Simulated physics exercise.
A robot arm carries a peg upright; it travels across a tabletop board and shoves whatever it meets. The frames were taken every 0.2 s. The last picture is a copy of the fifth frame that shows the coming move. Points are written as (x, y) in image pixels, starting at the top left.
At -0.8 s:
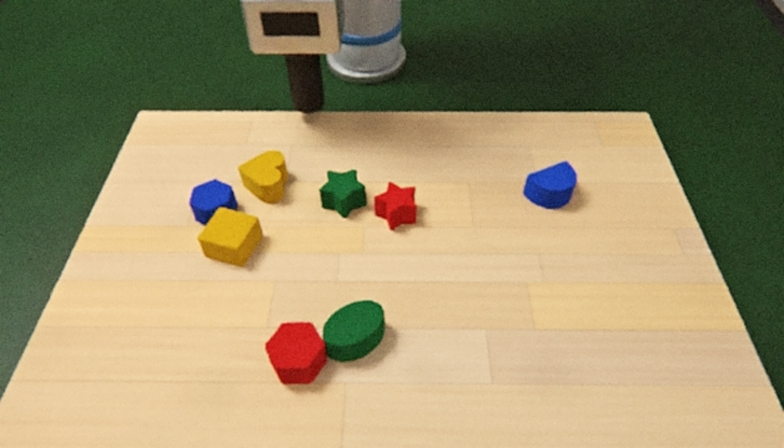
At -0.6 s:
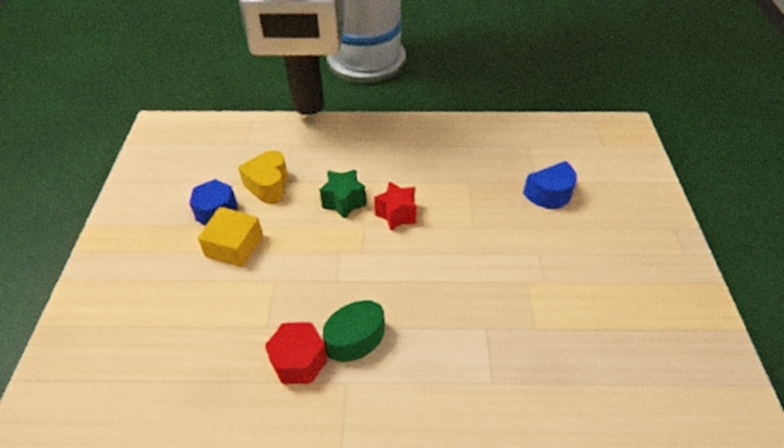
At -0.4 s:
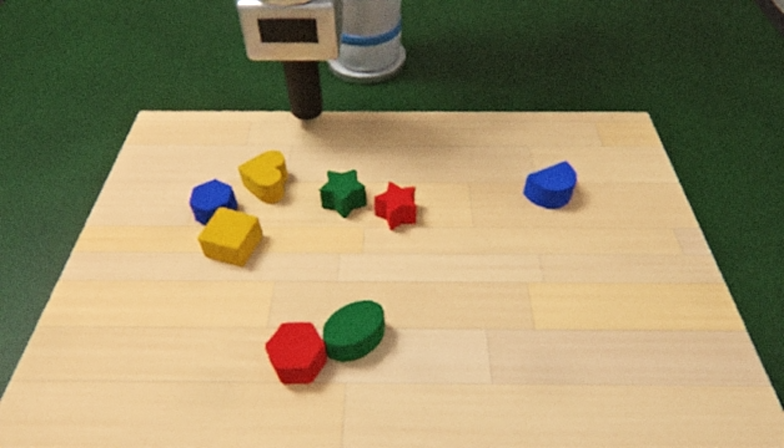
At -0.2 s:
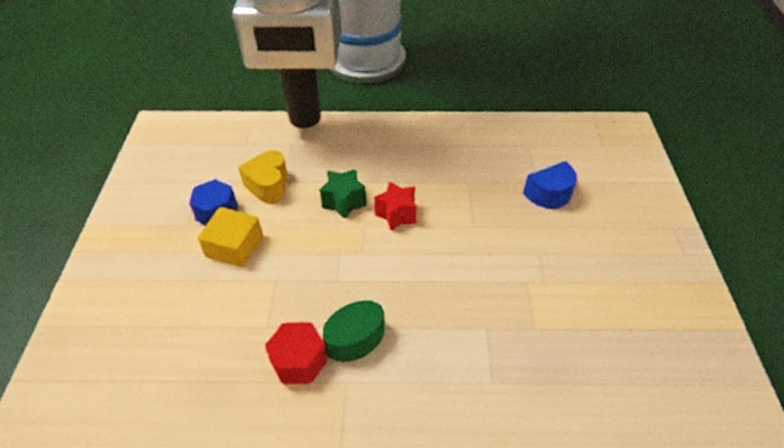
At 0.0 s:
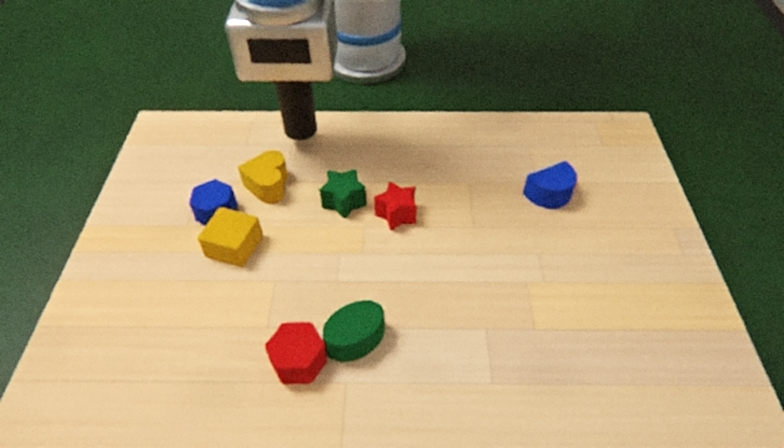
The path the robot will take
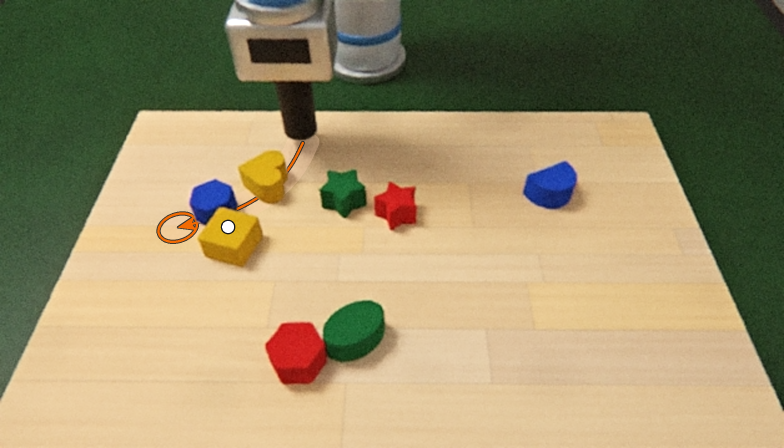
The robot arm's dark peg moves slightly forward over the board while the colored blocks stay still.
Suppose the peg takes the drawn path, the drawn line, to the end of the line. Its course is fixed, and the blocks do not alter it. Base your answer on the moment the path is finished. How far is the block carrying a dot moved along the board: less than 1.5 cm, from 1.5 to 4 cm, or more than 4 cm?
Once the path ends, it will sit 1.5 to 4 cm from where it is now.
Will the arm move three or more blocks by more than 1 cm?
I believe so.
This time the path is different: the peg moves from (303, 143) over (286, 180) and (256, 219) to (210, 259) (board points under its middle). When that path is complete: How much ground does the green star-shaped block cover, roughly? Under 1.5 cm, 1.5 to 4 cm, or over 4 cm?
Offset: Below 1.5 cm.
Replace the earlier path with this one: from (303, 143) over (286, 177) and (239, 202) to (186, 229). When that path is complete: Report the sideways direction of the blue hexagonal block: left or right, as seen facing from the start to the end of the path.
It moves right.
The drawn path runs from (303, 143) over (281, 178) and (237, 209) to (178, 227); the dot is on the yellow four-sided block.
On the path given first. One third of the way, peg (278, 166); blue hexagonal block (203, 197); yellow heart block (246, 185).
Two thirds of the way, peg (233, 196); blue hexagonal block (149, 220), turned 35° clockwise; yellow four-sided block (213, 250), turned 50° anticlockwise; yellow heart block (194, 217), turned 15° clockwise.
At the end, peg (172, 215); blue hexagonal block (82, 249), turned 40° clockwise; yellow four-sided block (213, 250), turned 50° anticlockwise; yellow heart block (134, 241); green star-shaped block not moved.
